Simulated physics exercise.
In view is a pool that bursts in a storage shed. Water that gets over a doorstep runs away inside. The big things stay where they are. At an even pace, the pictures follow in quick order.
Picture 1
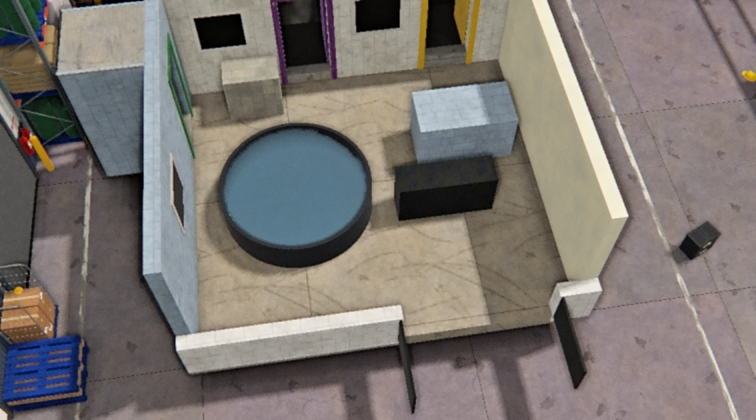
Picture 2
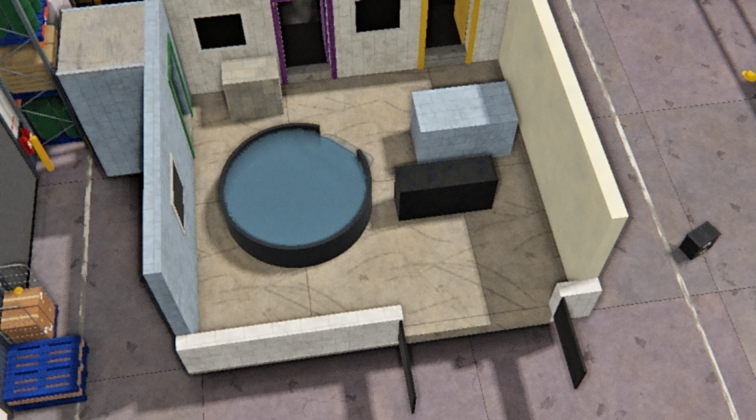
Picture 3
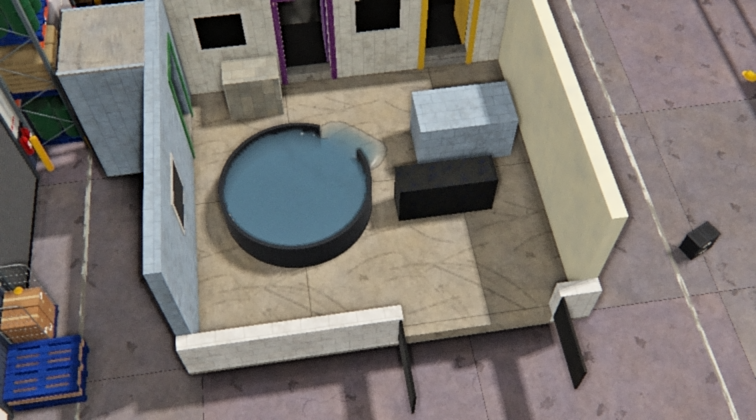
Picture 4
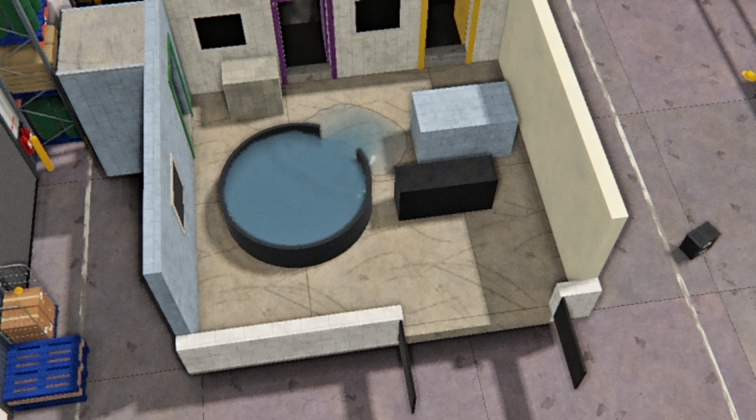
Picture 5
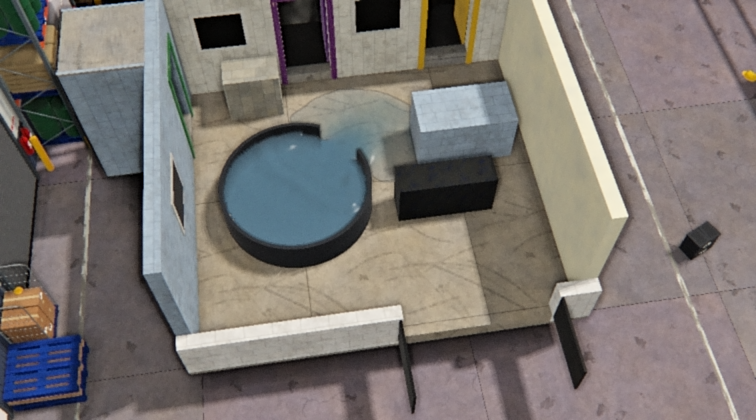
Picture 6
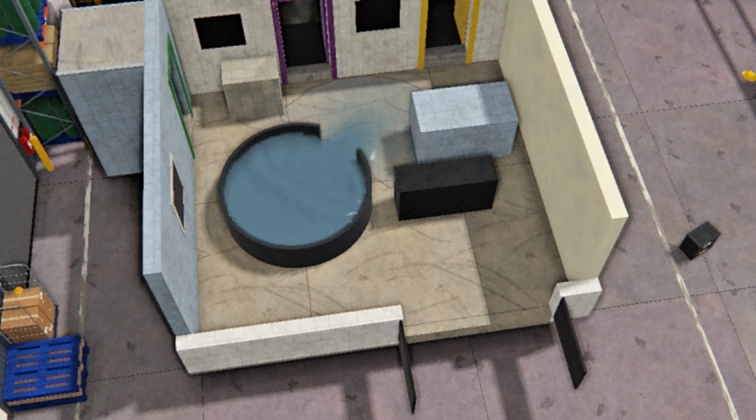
A round pool of blue water opens at its far side and water spreads across the floor.
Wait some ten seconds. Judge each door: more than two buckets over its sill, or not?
Purple door - two buckets or less; green door - two buckets or less; yellow door - two buckets or less.
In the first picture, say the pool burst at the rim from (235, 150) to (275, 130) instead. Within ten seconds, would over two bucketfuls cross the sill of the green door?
In brief, the green door exceeds the mark.
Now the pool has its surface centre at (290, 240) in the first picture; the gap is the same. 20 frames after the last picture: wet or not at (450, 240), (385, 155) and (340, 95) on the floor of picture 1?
First one stays unwetted, next one gets inundated, last one gets inundated.
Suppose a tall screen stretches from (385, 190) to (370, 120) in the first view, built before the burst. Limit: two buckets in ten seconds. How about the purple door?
I'd say the purple one admits over the limit.
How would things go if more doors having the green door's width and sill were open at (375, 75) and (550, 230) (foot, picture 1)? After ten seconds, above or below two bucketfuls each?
Well, the first one overshoots and the other one doesn't reach it.
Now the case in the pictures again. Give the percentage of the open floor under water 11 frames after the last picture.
That should be about 30 %.
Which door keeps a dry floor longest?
My pick is the green door.
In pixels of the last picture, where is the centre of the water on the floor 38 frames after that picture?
About (366, 155) in the last view.
A moment on, water covers 25 % of the floor; the purple door wet at the sill, nothing in, the green door not reached, the yellow door wet at the sill, nothing in.
Next, water covers 30 % of the floor; the purple door wet at the sill, nothing in, the green door not reached, the yellow door wet at the sill, nothing in.
Then, water covers 45 % of the floor; the purple door wet at the sill, nothing in, the green door wet at the sill, nothing in, the yellow door wet at the sill, nothing in.
Later, water covers 70 % of the floor; the purple door wet at the sill, nothing in, the green door wet at the sill, nothing in, the yellow door wet at the sill, nothing in.
In the end, water covers 90 % of the floor; the purple door wet at the sill, nothing in, the green door wet at the sill, nothing in, the yellow door wet at the sill, nothing in.
